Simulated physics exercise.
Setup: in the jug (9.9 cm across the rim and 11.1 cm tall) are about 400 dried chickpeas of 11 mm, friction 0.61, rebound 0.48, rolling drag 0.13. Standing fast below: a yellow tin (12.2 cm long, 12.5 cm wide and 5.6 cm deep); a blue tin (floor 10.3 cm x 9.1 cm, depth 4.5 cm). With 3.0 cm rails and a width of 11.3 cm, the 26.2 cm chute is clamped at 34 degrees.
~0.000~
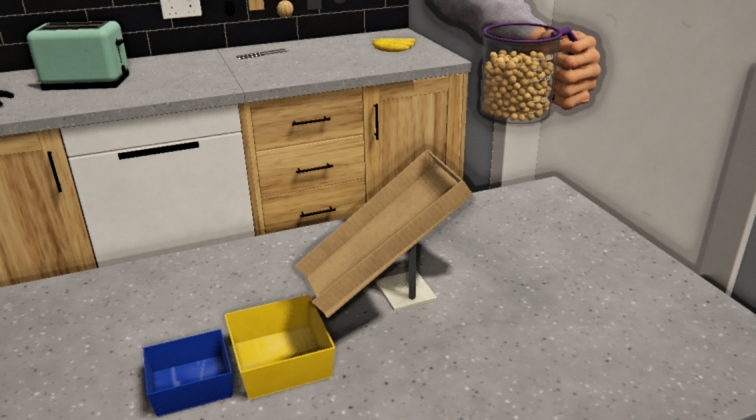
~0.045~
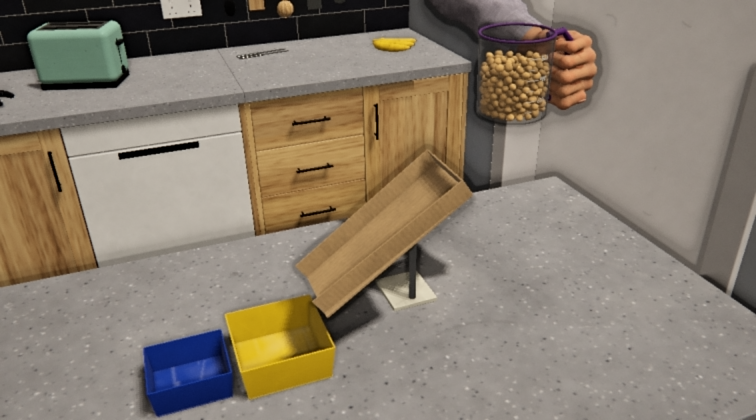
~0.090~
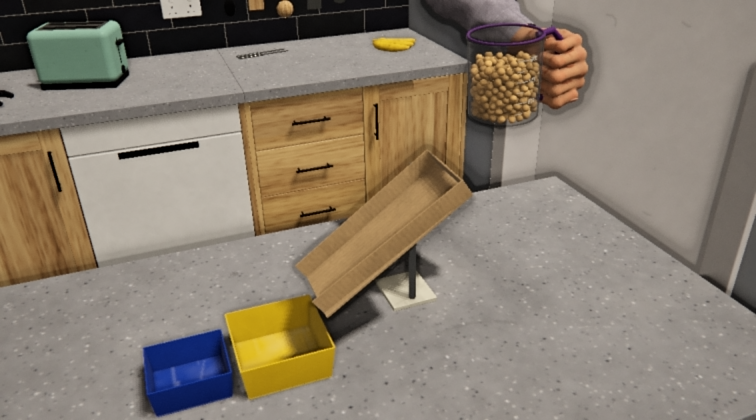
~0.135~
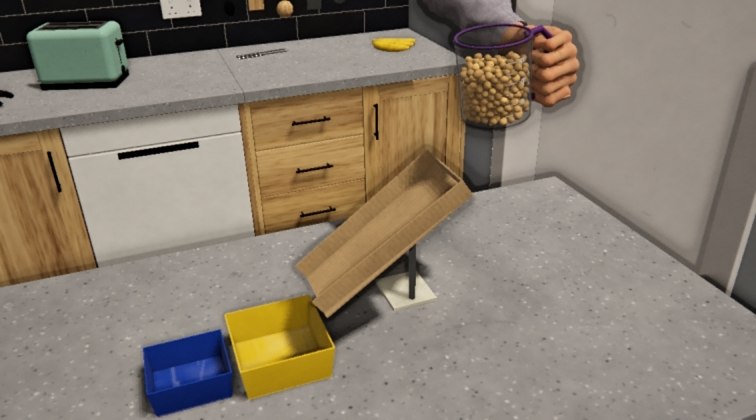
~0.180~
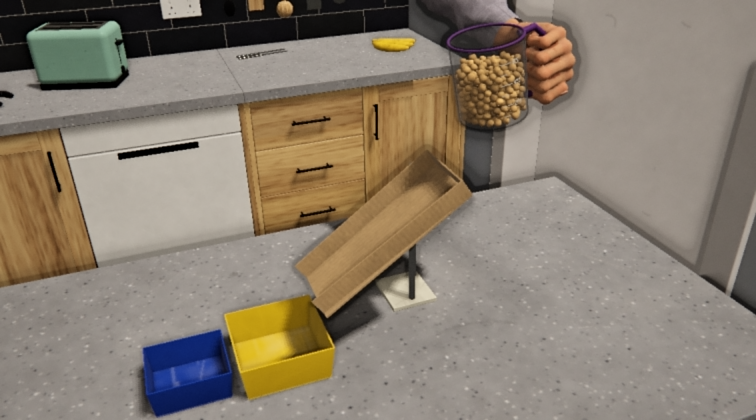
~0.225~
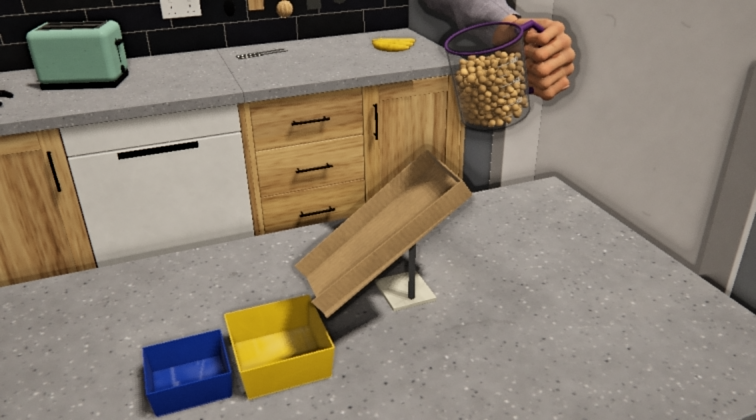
In this clip, a hand holds a clear jug of dried chickpeas above a kitchen counter with a sloping wooden chute, a yellow tin and a blue tin, moving it slightly left and then tilting it gently to the left.
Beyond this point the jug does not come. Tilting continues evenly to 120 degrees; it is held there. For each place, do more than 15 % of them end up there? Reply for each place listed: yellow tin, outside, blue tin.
Yellow tin: Yes, outside everything: Yes, blue tin: No.
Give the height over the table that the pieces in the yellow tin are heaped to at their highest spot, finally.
Around 4.5 centimetres above the table.
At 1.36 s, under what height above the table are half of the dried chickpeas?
Roughly 38 centimetres above the table.
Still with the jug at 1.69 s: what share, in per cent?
Near 20 in a hundred parts of the load.
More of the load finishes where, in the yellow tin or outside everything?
The larger share is in the yellow tin.
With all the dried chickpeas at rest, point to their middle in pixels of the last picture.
Position: Approx. (282, 357).
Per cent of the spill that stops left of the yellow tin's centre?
I'd put it near 0 per cent of the spill.
After 0.66 s, tilt 51 degrees; jug 100 %; middle of all pieces near (497, 83).
After 1.03 s, tilt 82 degrees; jug 100 %; middle of all pieces near (496, 83).
After 1.36 s, tilt 110 degrees; jug 85 %, slope 15 %; middle of all pieces near (483, 101).
After 1.69 s, tilt 120 degrees; jug 20 %, slope 60 %, outside 5 %, yellow tin 10 %, in the air 5 %; middle of all pieces near (420, 210).
At rest (3.1 s), jug 0 %, blue tin 0 %, slope 0 %, outside 35 %, yellow tin 65 %.
